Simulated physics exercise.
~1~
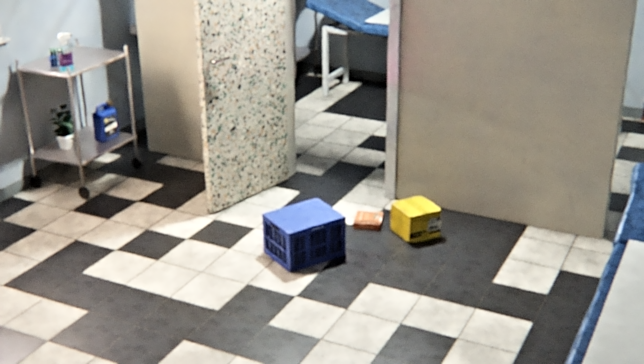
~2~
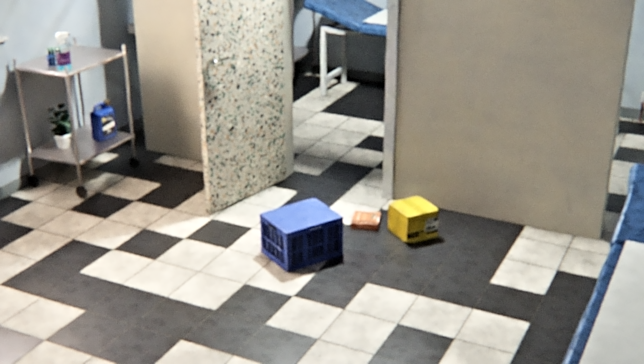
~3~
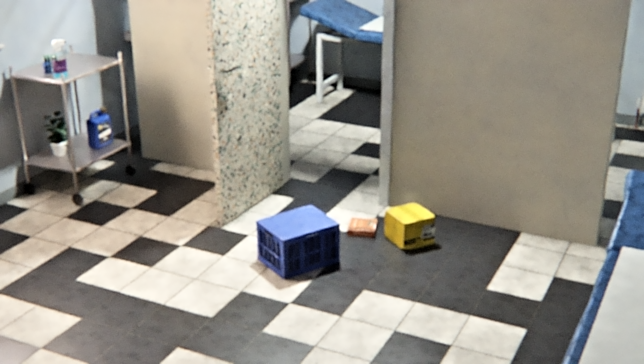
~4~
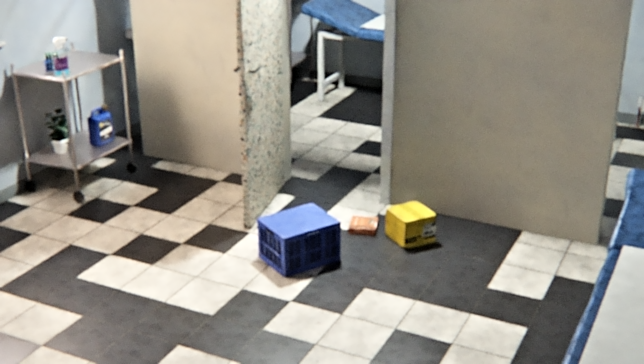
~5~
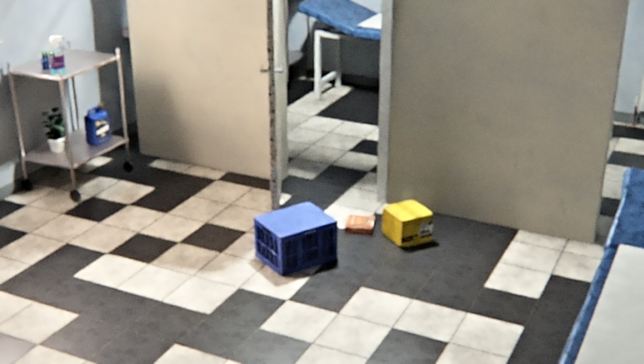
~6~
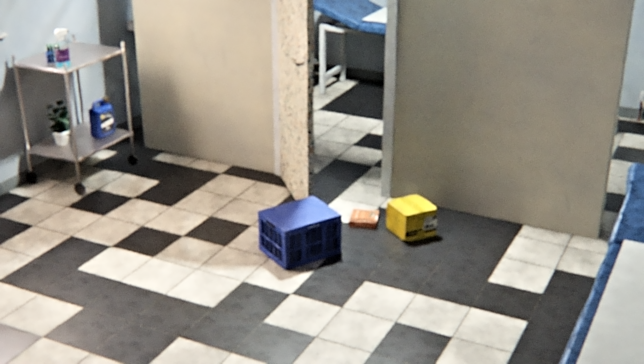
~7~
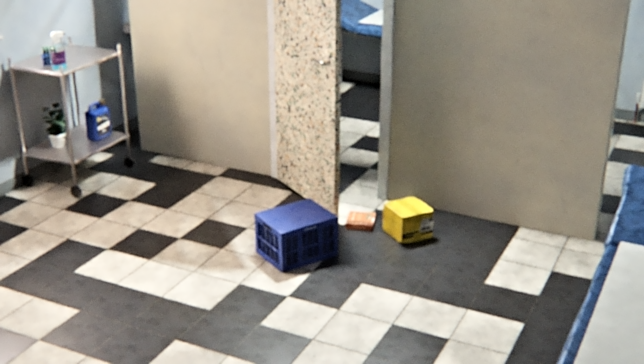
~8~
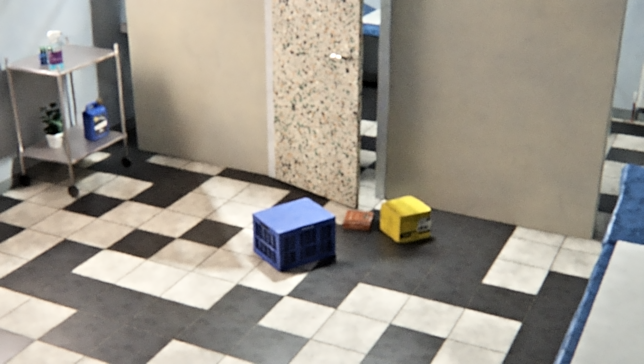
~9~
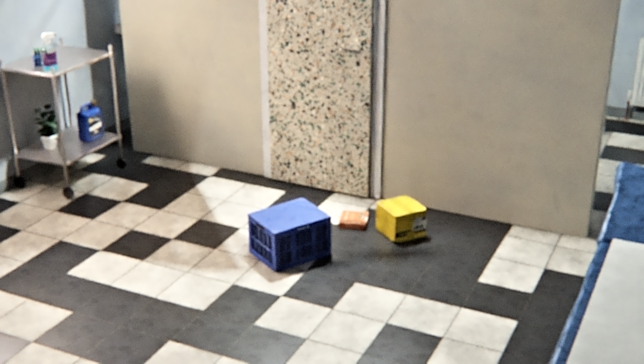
Treatment room with chequered floor, a speckled door swinging gradually shut behind a blue crate, orange packet and yellow parcel, all staying put.
